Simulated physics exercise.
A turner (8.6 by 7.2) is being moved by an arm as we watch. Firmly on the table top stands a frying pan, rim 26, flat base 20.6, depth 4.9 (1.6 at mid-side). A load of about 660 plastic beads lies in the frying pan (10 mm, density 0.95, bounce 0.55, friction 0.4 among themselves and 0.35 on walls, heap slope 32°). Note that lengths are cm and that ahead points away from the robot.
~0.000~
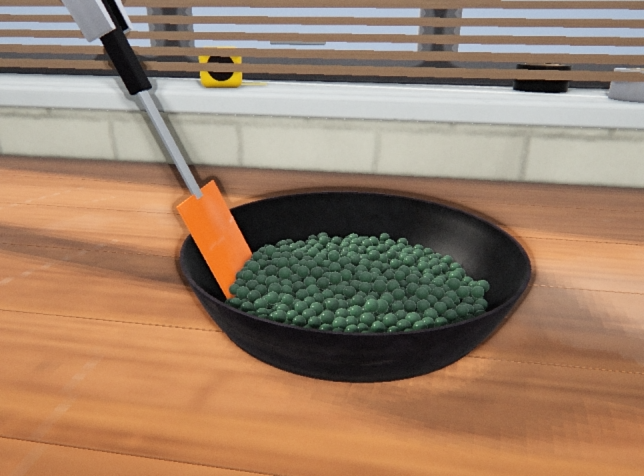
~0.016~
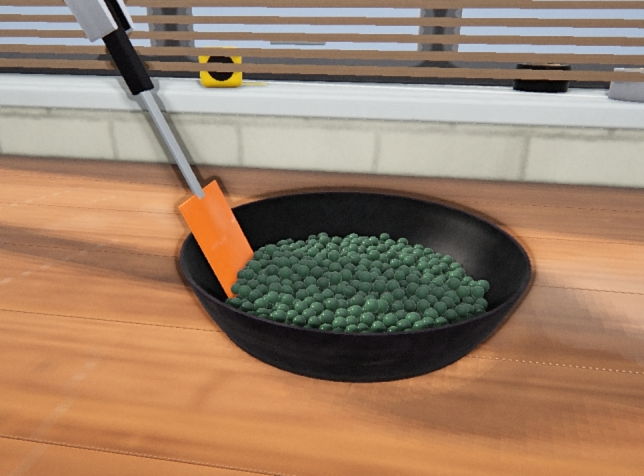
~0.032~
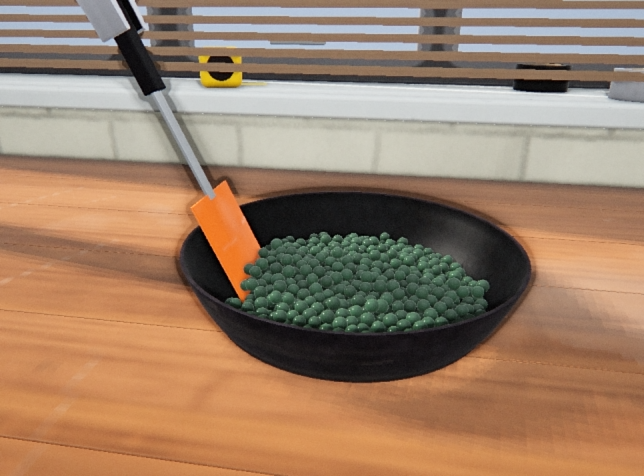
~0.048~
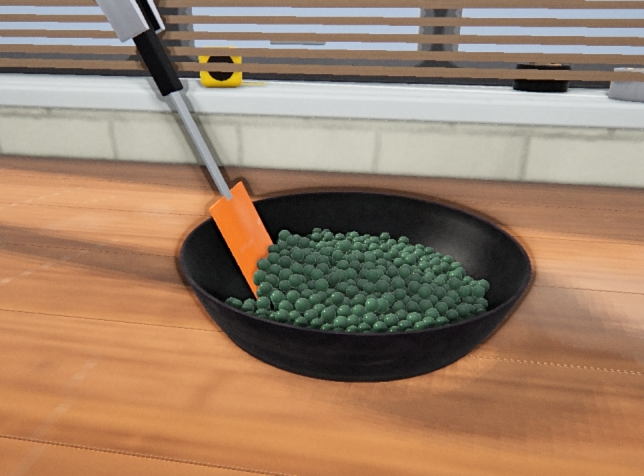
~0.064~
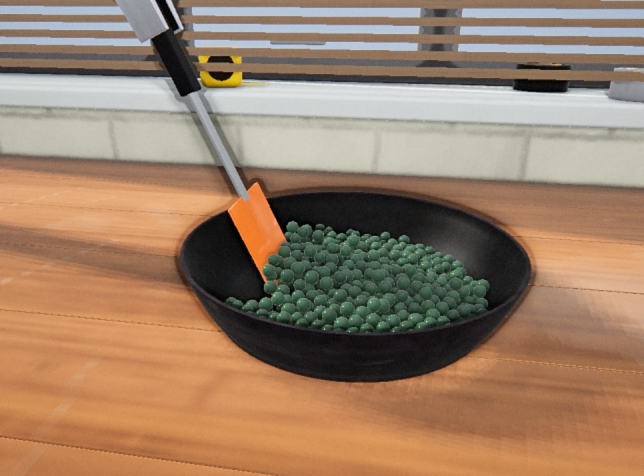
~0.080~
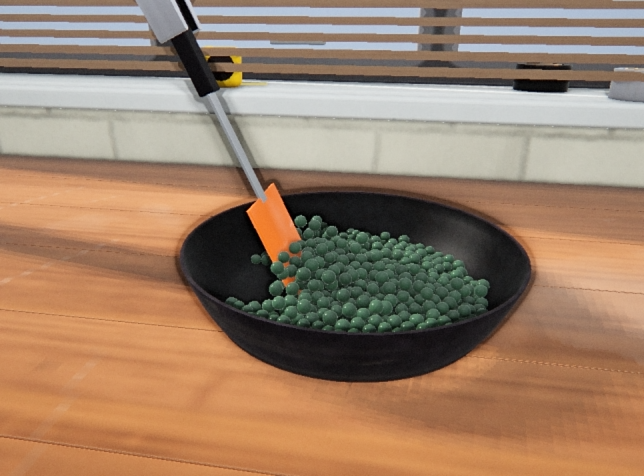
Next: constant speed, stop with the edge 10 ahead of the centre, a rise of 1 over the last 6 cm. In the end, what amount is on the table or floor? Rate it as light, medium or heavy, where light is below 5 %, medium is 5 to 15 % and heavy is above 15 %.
Rating: Heavy.
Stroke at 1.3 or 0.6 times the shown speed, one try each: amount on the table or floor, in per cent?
About 25 and 10 per cent.
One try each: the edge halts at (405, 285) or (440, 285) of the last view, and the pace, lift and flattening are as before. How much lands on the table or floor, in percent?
Around 0 per cent for the first try and 0 per cent for the second.
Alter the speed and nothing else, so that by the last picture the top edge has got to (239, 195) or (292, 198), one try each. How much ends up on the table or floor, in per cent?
That comes to some 15 and some 25 percent, in that order.
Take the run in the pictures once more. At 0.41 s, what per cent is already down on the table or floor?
Some 10 per cent of the load.
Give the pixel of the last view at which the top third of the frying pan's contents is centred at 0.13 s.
Around (378, 268).
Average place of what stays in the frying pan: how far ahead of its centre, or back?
It rests close to 3.0 centimetres ahead of centre.
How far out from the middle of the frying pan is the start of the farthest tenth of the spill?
About 40 cm from the centre.
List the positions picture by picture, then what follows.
The first picture shows turner top edge at (196, 193), sloping 65°; upper third of the load around (345, 276), from x 225 to 485, top at y 235; 662 in the frying pan.
The second picture shows turner top edge at (198, 193), sloping 65°; upper third of the load around (344, 275), from x 225 to 485, top at y 235.
The third picture shows turner top edge at (209, 193), sloping 65°; upper third of the load around (338, 273), from x 225 to 485, top at y 235.
The fourth picture shows turner top edge at (226, 194), sloping 65°; upper third of the load around (335, 271), from x 225 to 485, top at y 230.
The fifth picture shows turner top edge at (244, 195), sloping 65°; upper third of the load around (338, 270), from x 225 to 485, top at y 230.
The sixth picture shows turner top edge at (261, 196), sloping 65°; upper third of the load around (340, 269), from x 225 to 485, top at y 220; 662 in the frying pan.
By 0.13 s, sloping 65°, highest piece 6 above the table; 662 in the frying pan.
By 0.19 s, sloping 65°, highest piece 6 above the table; 662 in the frying pan.
By 0.41 s, sloping 65°, highest piece 13 above the table; 527 in the frying pan, 64 on the table or floor, 71 on the blade or in flight.
By 1.46 s, sloping 65°, highest piece 4 above the table; 526 in the frying pan, 136 on the table or floor.
Final count, 526 in the frying pan, 136 on the table or floor. That is 21 % on the table or floor.
